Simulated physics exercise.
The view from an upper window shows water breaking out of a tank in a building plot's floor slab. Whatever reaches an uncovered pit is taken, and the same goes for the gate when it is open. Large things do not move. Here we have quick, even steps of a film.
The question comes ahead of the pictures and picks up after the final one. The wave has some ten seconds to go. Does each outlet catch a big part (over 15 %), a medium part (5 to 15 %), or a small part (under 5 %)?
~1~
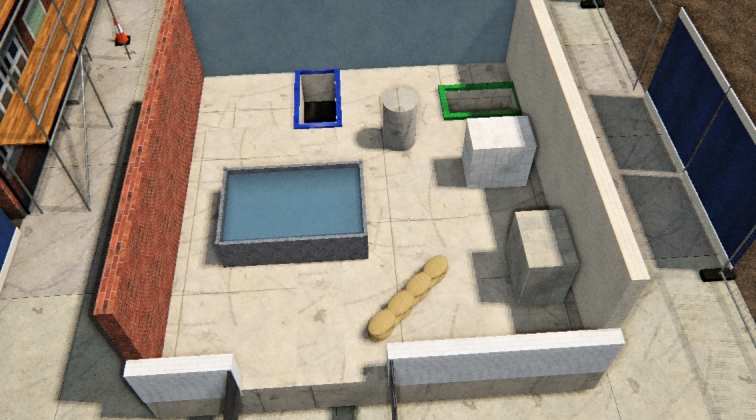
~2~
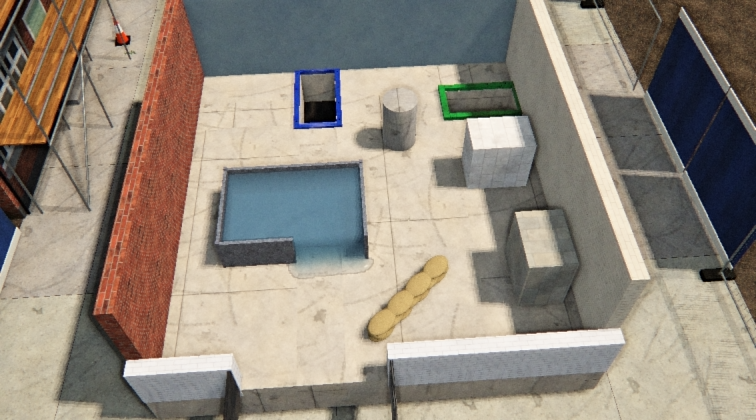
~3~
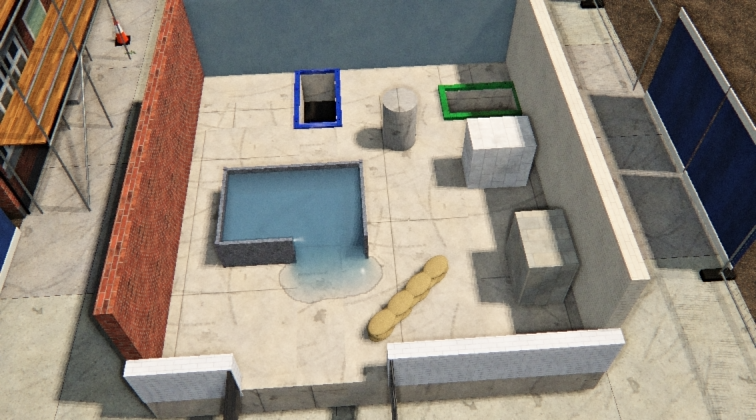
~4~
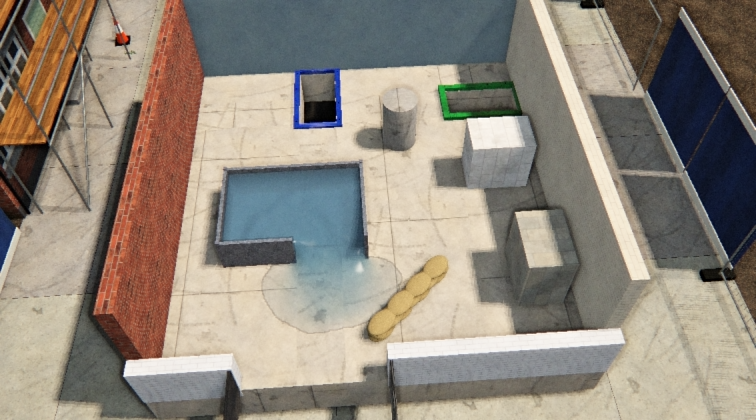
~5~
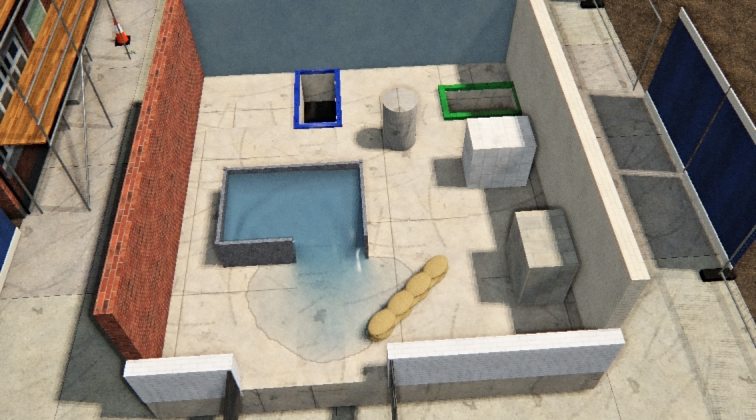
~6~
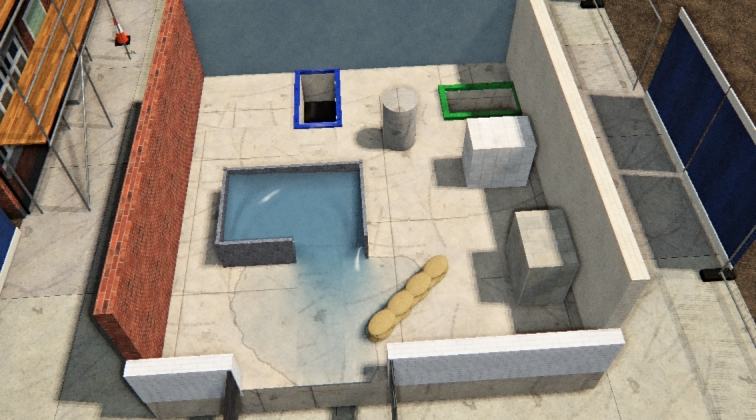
Parts caught - gate: A big part; green pit: A small part; blue pit: A small part.
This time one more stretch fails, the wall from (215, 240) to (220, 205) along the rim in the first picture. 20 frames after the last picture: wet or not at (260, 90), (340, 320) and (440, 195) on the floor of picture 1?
Listed in order, they come out sitting in a pool, sitting in a pool and without a puddle.
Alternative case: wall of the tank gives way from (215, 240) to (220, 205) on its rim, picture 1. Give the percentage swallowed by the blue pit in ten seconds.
The blue pit takes 10 per cent.
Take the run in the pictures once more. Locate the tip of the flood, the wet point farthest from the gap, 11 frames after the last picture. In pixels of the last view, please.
The flood front should get to about (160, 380).
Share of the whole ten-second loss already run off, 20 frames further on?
Near 60 %.
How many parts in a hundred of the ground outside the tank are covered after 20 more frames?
About 30 %.
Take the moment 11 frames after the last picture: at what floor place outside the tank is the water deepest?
I'd go with (382, 312) as the deepest place.
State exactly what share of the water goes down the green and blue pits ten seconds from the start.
Around 0 and 0 per cent, in that order.
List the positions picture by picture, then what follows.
In the first frame, still water in the water tank at (293, 203).
In the second frame, the front is at (293, 268), out from the gap at (330, 252).
In the third frame, the front is at (296, 295), out from the gap at (330, 253).
In the fourth frame, water pours out at (330, 254) and has run to (307, 327).
In the fifth frame, the front is at a hidden place, out from the gap at (330, 253).
In the sixth frame, water pours out at (330, 253) and has run to a hidden place.
A moment on, water covers 15 % of the floor; the gate 8 %, the green pit 0 %, the blue pit 0 %.
Next, water covers 15 % of the floor; the gate 20 %, the green pit 0 %, the blue pit 0 %.
Then, water covers 30 % of the floor; the gate 36 %, the green pit 0 %, the blue pit 0 %.
Later, water covers 40 % of the floor; the gate 52 %, the green pit 0 %, the blue pit 0 %.
In the end, water covers 50 % of the floor; the gate 62 %, the green pit 0 %, the blue pit 0 %.
